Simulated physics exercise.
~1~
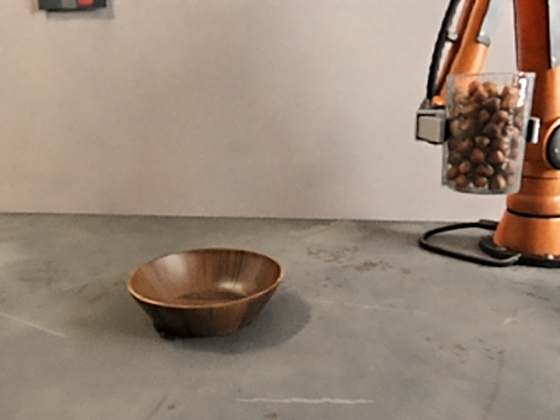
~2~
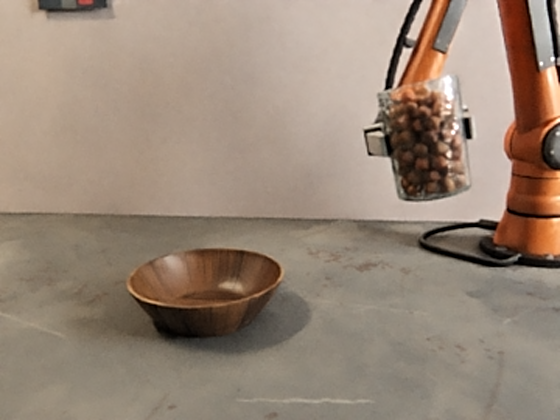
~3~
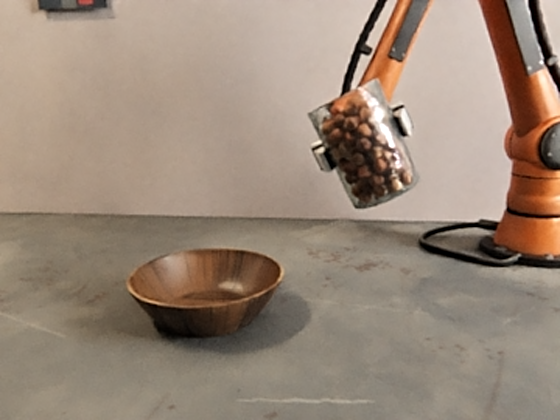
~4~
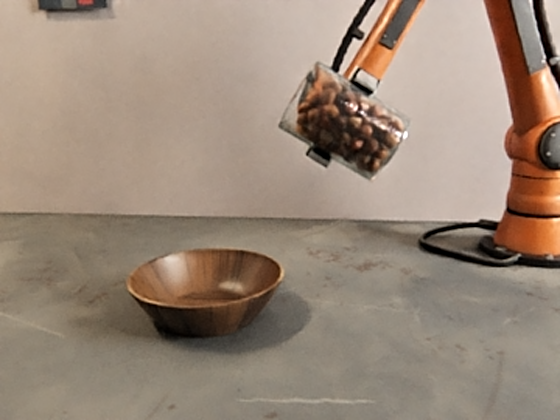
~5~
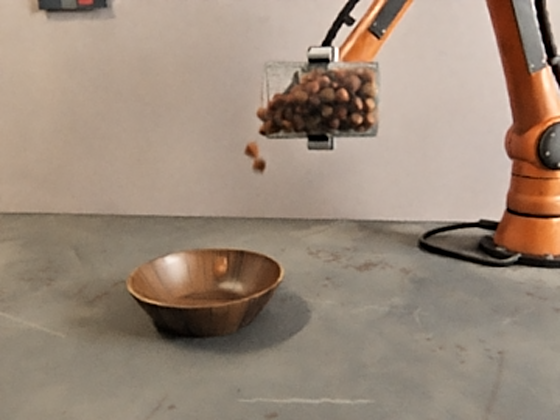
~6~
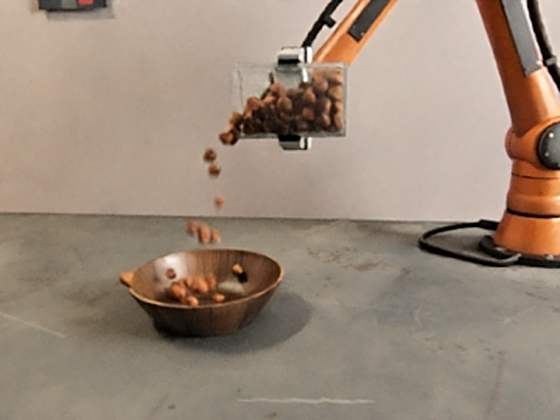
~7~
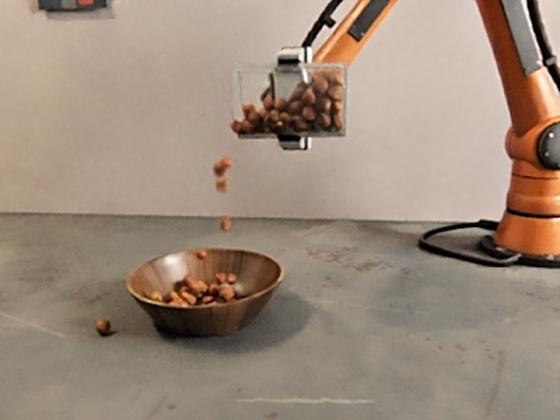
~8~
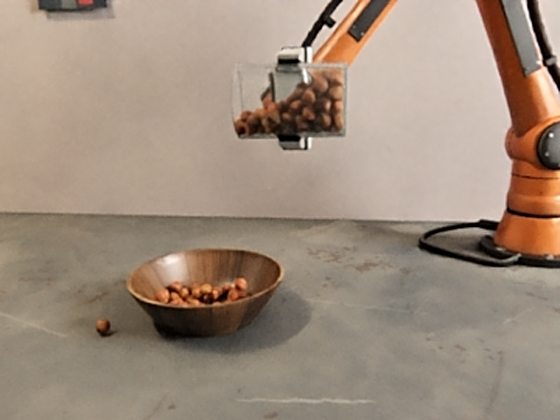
A robot arm tips a clear beaker, pouring some hazelnuts into a wooden bowl, one landing outside.
